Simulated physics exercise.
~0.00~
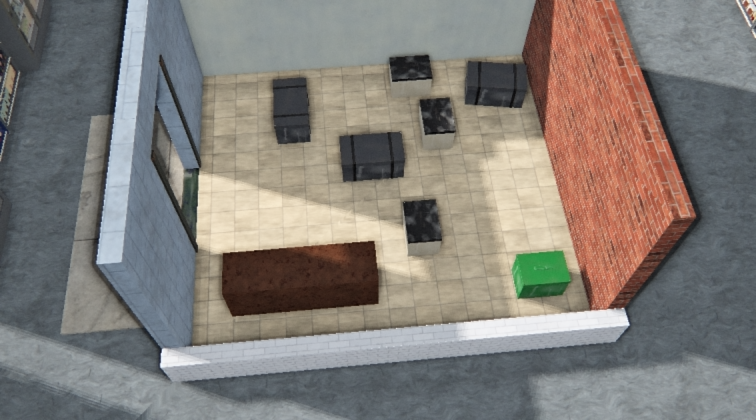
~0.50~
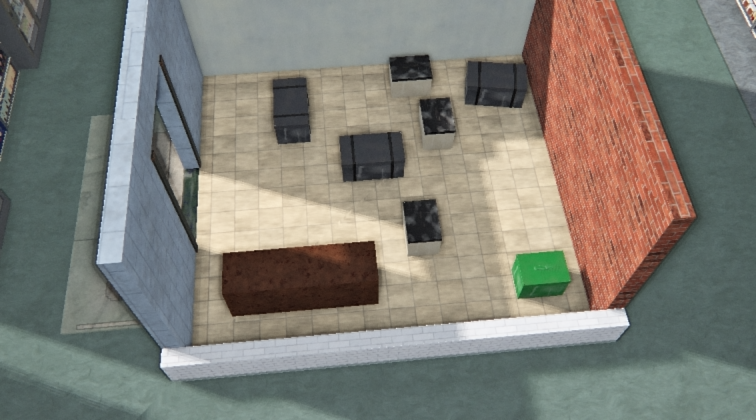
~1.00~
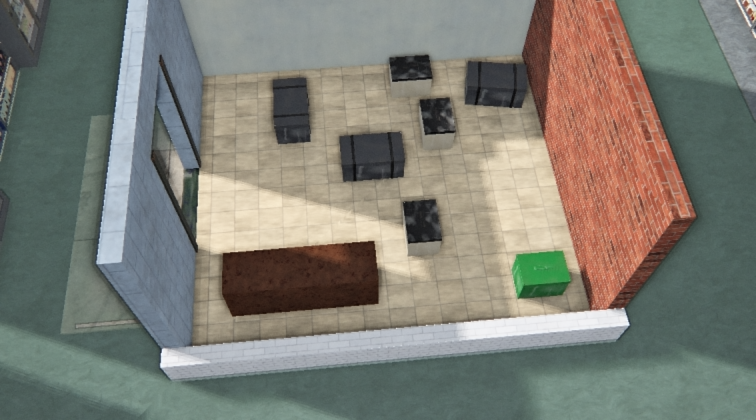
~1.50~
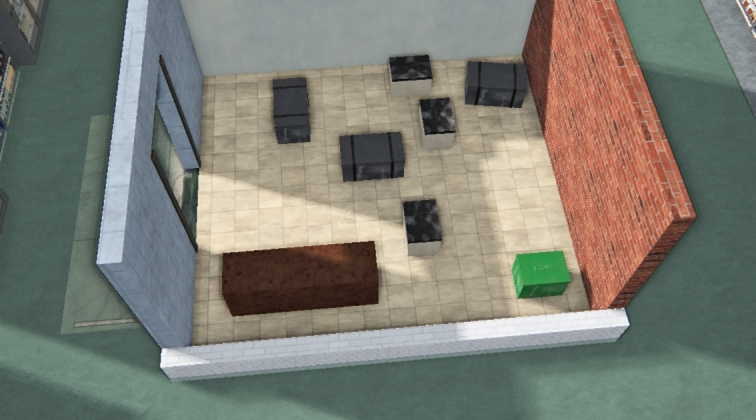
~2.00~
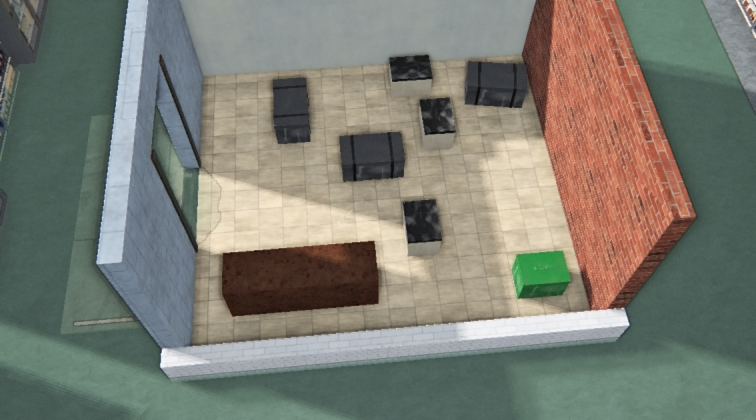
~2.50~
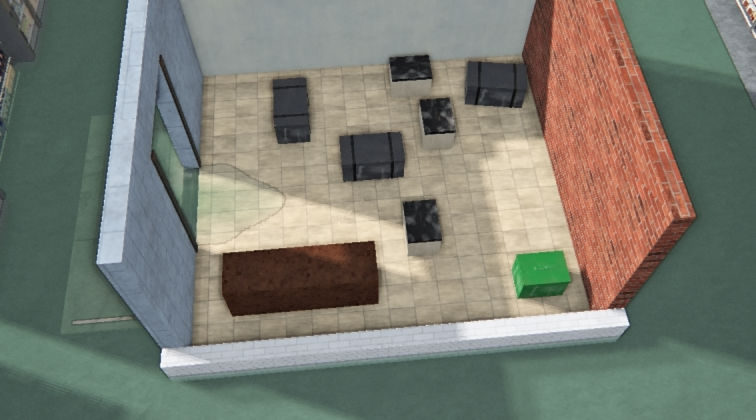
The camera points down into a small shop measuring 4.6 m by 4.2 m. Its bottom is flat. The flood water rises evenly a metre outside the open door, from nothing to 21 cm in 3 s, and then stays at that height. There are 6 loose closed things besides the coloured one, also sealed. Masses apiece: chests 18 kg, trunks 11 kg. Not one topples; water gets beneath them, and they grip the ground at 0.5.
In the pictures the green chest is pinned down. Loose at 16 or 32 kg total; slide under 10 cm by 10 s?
Heavier only.
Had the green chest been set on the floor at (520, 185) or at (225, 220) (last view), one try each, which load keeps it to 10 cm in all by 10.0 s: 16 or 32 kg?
At the first spot the heavier mass is required, at the second nothing offered works.
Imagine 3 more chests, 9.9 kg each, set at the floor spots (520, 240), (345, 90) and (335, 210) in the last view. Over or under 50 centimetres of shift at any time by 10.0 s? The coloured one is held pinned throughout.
In that order: Within it, within it, beyond it.
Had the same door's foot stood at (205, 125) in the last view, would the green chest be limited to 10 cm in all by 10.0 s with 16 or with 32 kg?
Answer: Only the upper mass works.
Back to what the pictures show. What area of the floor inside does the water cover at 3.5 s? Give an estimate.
Wet: Near 4.0 m2.
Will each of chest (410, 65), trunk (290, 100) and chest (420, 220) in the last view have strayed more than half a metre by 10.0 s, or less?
Reading the three in turn gives not surpassed, surpassed and surpassed.
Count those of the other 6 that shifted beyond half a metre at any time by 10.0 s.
Counting them up, I find 3.
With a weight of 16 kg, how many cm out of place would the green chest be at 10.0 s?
I'd put it at about 50 cm.
After 3.5 s the green chest would be 0 cm from its start with 16 kg and 0 cm from its start with 32 kg; 0 cm of water round it then.
After 4.5 s the green chest would be 0 cm from its start with 16 kg and 0 cm from its start with 32 kg; 0 cm of water round it then.
After 7.0 s the green chest would be 0 cm from its start with 16 kg and 0 cm from its start with 32 kg; 4 cm of water round it then.
After 10.0 s the green chest would be 52 cm from its start with 16 kg and 0 cm from its start with 32 kg; 10 cm of water round it then.
